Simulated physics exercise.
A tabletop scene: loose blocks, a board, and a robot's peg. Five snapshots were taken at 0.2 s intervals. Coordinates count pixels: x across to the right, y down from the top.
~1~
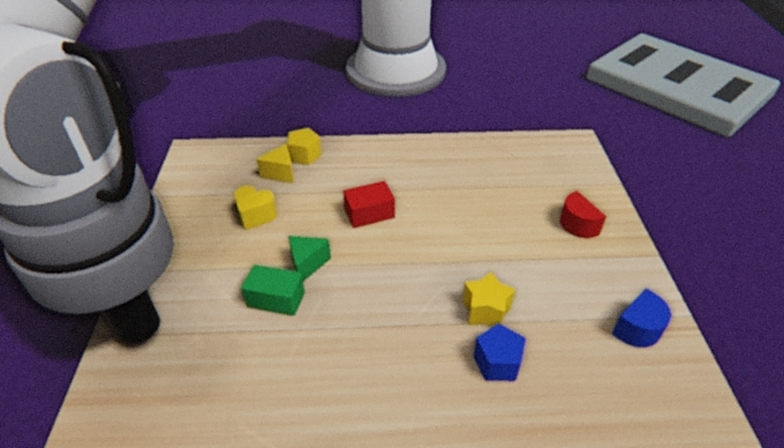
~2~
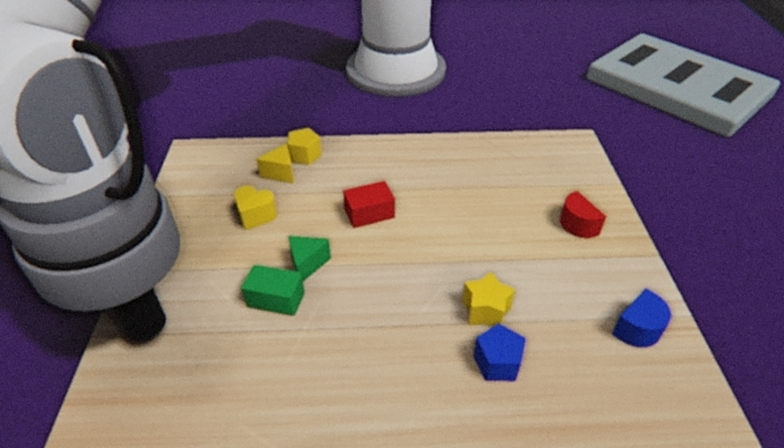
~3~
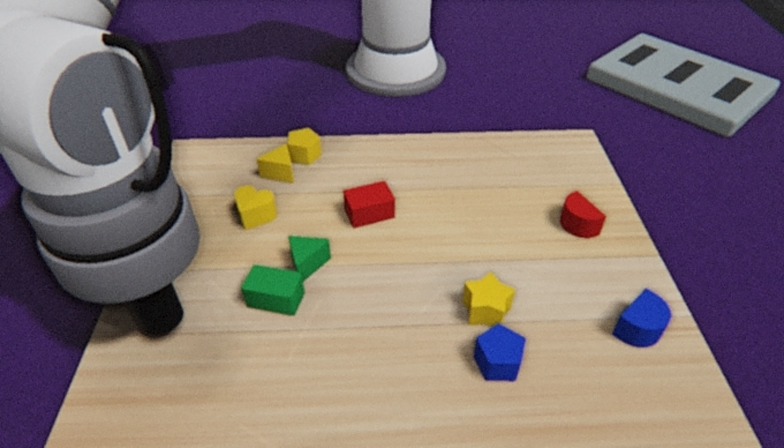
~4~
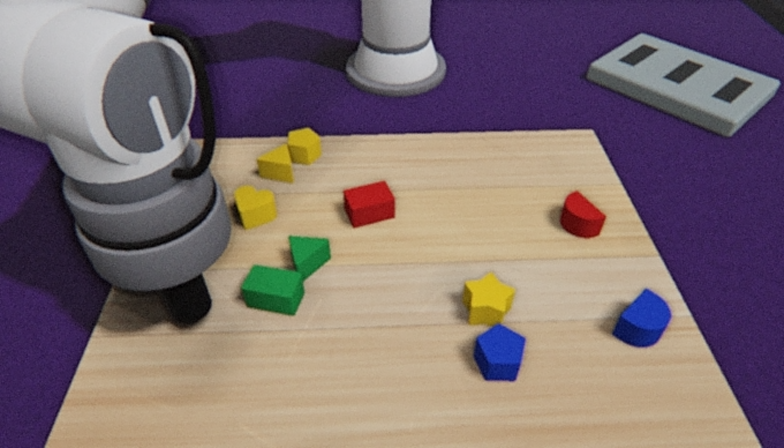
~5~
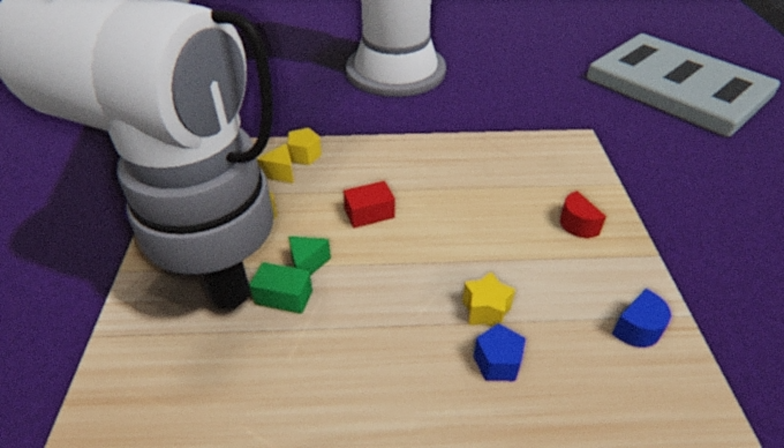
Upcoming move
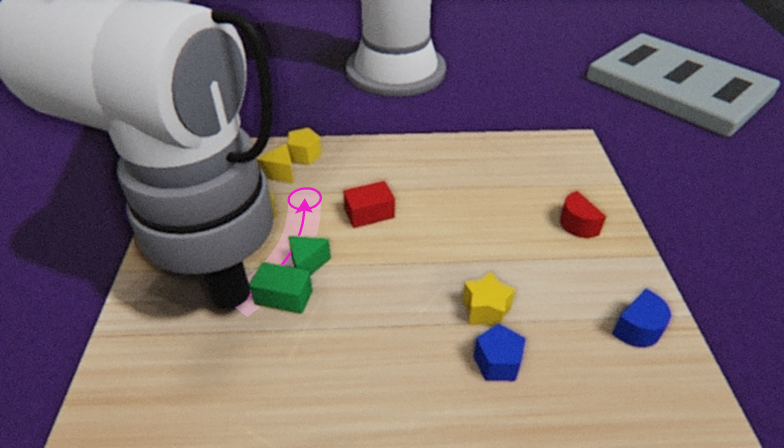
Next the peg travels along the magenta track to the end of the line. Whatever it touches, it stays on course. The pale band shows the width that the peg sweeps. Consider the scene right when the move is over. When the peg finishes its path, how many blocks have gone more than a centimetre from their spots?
Here I'd predict two blocks moving more than 1 cm.
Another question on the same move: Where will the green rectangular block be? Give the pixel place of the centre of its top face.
So, by the moment the path ends, you'll find the top centre of the green rectangular block at (312, 266).
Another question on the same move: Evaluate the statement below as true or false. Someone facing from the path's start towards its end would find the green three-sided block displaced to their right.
That claim is true.
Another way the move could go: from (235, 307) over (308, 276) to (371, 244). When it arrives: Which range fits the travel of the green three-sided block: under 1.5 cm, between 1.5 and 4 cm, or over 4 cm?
Distance: More than 4 cm.
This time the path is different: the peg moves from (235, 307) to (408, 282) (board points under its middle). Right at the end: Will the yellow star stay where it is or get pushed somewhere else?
Right where it was.
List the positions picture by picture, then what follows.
The first picture shows peg's lower end at (139, 327); yellow heart at (252, 197); green rectangular block at (271, 280); green three-sided block at (305, 246).
The second picture shows peg at (145, 324); blocks still.
The third picture shows peg at (163, 318); blocks still.
The fourth picture shows peg at (192, 308); blocks still.
The fifth picture shows peg at (231, 294); yellow heart hidden; green rectangular block at (280, 278); green three-sided block at (305, 246).
Drawn move, from (235, 307) through (277, 271) and (300, 233) to (305, 199).
The first path, step by step. One third of the way, peg at (274, 257); green rectangular block at (311, 266), turned 60° clockwise; green three-sided block at (330, 237), turned 55° anticlockwise.
Two thirds of the way, peg at (298, 220); green rectangular block at (312, 266), turned 60° clockwise; green three-sided block at (331, 237), turned 55° anticlockwise.
At the end, peg at (303, 186); yellow heart still; green rectangular block at (312, 266), turned 60° clockwise; green three-sided block at (331, 237), turned 55° anticlockwise.
